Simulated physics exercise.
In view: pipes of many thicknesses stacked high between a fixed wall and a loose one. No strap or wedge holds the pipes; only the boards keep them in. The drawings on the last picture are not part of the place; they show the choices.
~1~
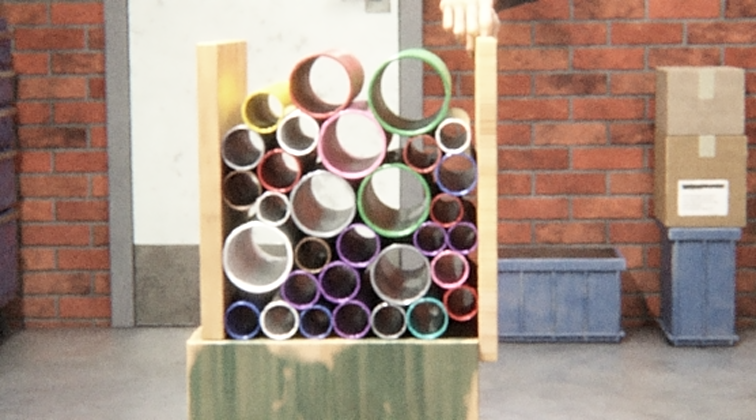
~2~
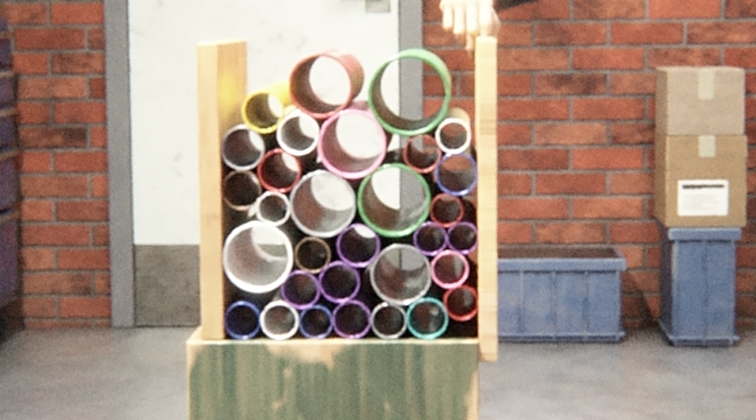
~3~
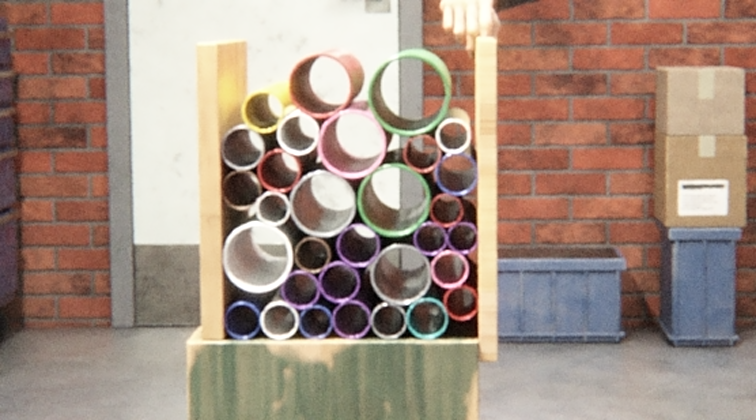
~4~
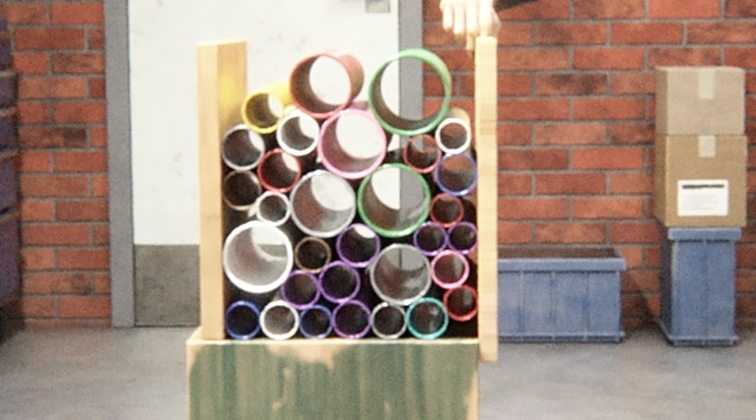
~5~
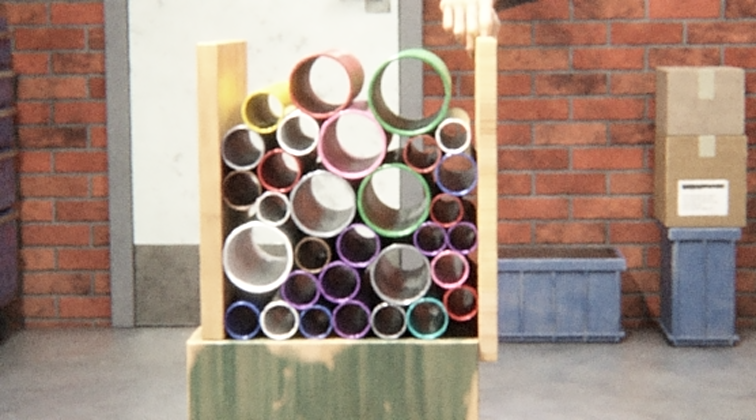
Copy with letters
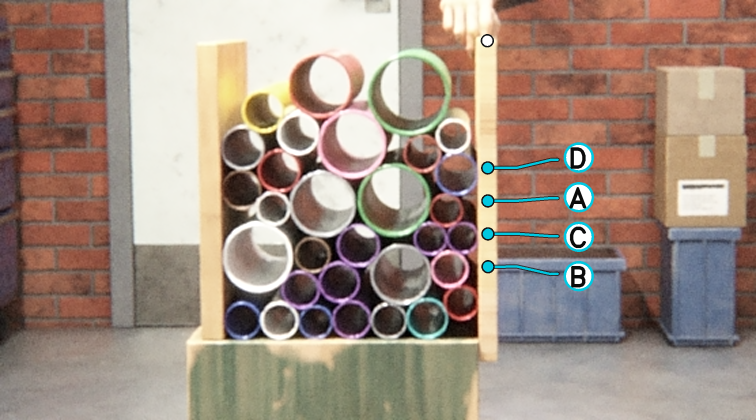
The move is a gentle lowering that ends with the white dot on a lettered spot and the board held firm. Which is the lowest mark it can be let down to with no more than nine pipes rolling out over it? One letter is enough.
Lower it to B and no more.
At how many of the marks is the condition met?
Four of them.
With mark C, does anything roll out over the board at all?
Yes, at C.
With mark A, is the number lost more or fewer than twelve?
Fewer than twelve.
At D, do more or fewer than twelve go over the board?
At D, fewer than twelve.
On the marked copy, A at (488, 201); B at (488, 267); C at (488, 234); D at (488, 168); the white dot at (487, 41).
Taking B. A third of the way, top of the board (478, 135).
Two thirds of the way, top of the board (478, 239).
When it is over, top of the board (479, 266), about five out over the board.
As for the rest, A one out over the board; C three out over the board; D none out over the board.
